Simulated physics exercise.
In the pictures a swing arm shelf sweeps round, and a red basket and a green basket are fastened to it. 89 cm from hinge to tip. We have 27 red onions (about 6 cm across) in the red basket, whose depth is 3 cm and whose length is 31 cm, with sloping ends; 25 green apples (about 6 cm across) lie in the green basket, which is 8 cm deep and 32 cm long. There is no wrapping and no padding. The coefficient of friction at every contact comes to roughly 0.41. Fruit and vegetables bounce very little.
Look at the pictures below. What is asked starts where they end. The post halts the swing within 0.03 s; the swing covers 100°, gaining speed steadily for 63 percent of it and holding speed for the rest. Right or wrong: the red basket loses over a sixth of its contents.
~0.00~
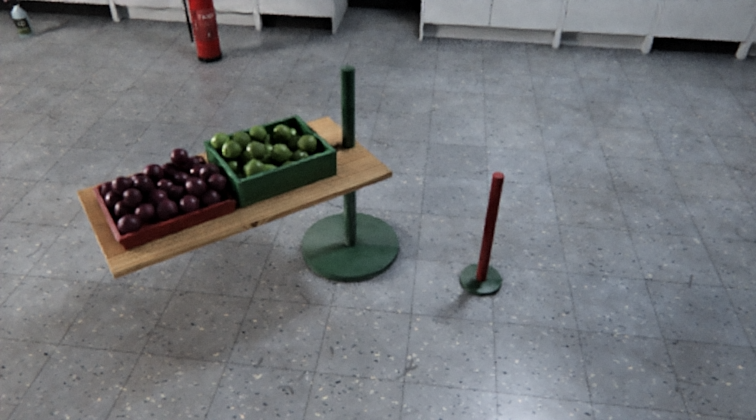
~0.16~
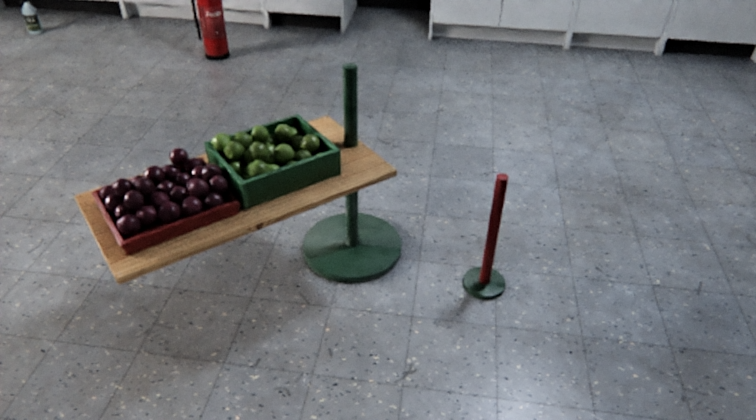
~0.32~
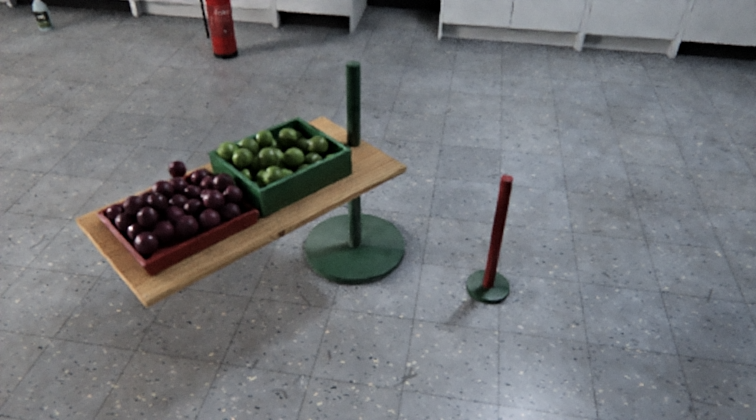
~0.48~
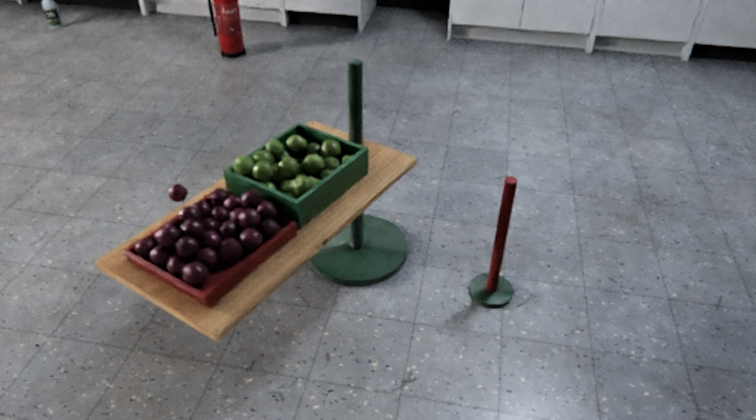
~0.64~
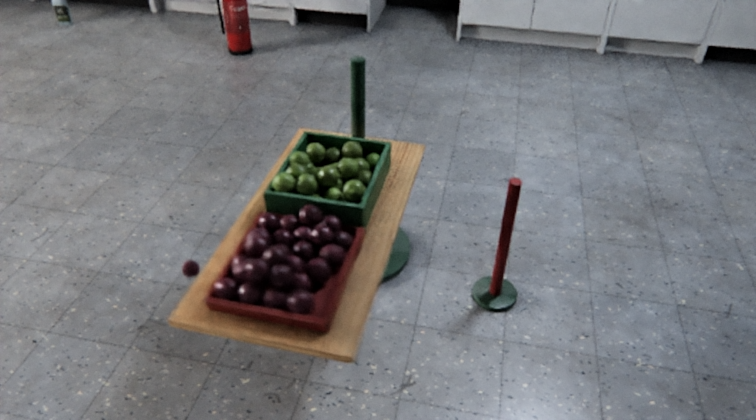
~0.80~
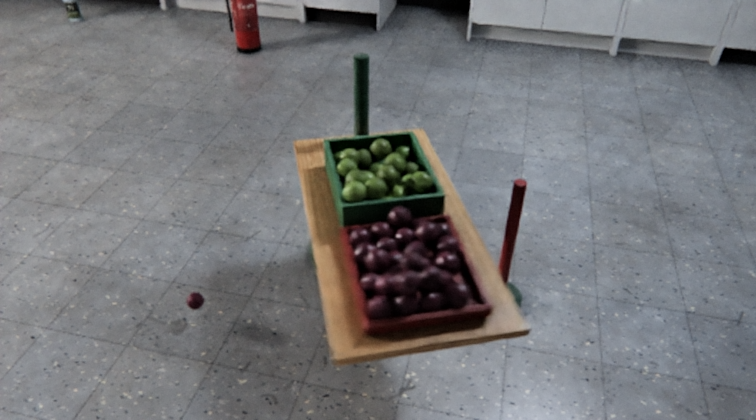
Right.
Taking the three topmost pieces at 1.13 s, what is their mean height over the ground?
Close to 68 cm up.
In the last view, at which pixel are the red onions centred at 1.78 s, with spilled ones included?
Around (519, 235) in pixels.
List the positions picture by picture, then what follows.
In the first picture (we follow the rim corner now nearest the camera), red basket at (121, 237); green basket (its farthest corner) at (294, 116); swung 0°; nothing out yet.
The second picture shows red basket at (124, 242); green basket at (295, 116); swung 3°.
The third picture shows red basket at (147, 262); green basket at (296, 118); swung 12°; 1 out, the lowest onion at (178, 170).
The fourth picture shows red basket at (205, 294); green basket at (297, 125); swung 27°; 1 out, the lowest onion at (178, 193).
The fifth picture shows red basket at (324, 319); green basket at (305, 133); swung 49°; 1 out, the lowest onion at (191, 269).
The sixth picture shows red basket at (489, 303); green basket at (327, 141); swung 75°; 1 out, the lowest onion at (195, 301).
After 0.93 s, it reaches the stop.
After 1.01 s, 2 of 27 out of the red basket and 0 of 25 out of the green basket.
After 1.13 s, 4 of 27 out of the red basket and 0 of 25 out of the green basket.
After 1.35 s, 8 of 27 out of the red basket and 0 of 25 out of the green basket.
When it is over (at 1.78 s), 8 of 27 out of the red basket and 0 of 25 out of the green basket. Asked share, 8 of 27, 30 per cent.
